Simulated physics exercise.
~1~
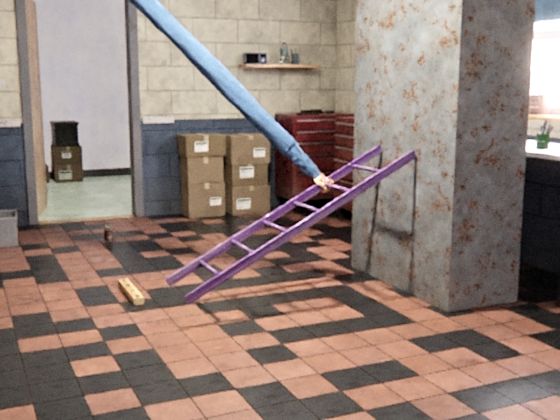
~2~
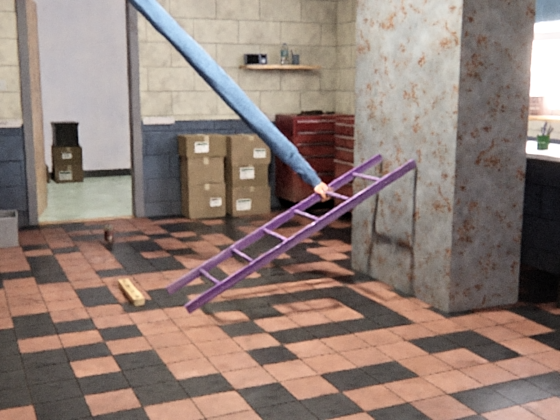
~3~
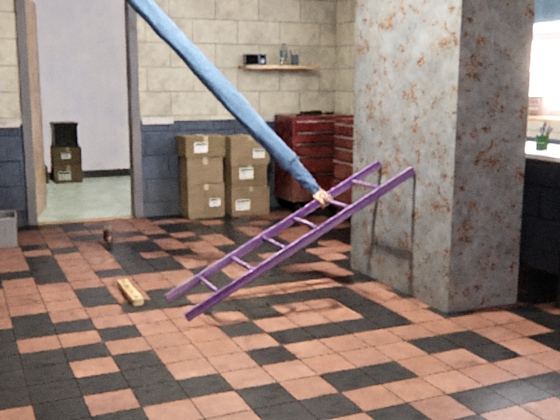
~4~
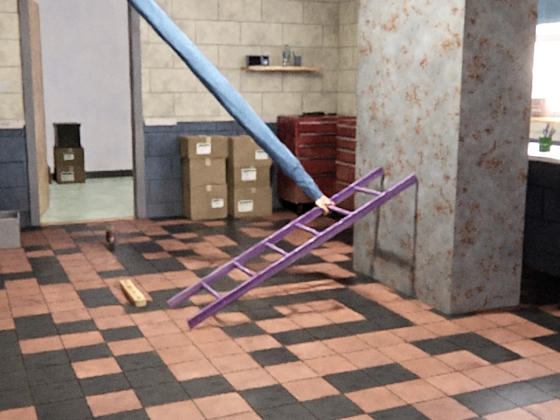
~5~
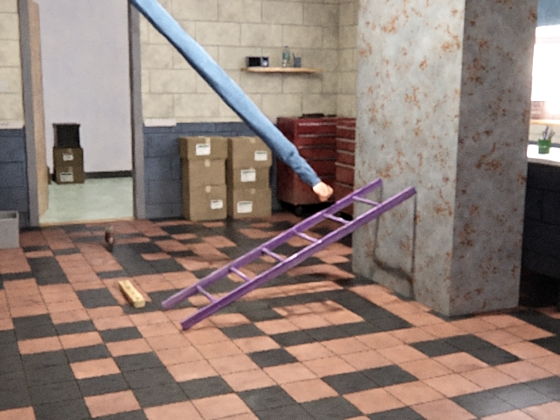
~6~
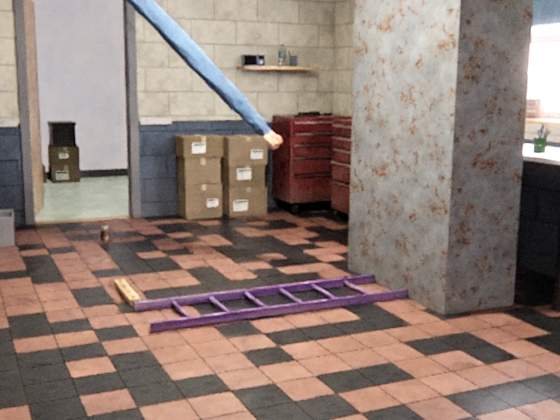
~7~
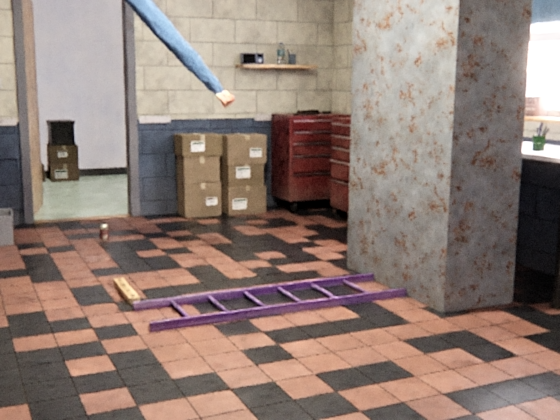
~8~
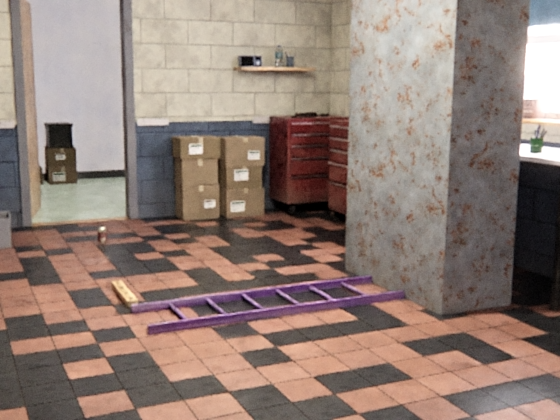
The clip shows a hand on a long blue-sleeved arm lowering a purple ladder against a mottled pillar in a tiled room, then letting go and drawing back, after which the ladder slides down and ends lying flat on the floor beside a wooden batten.
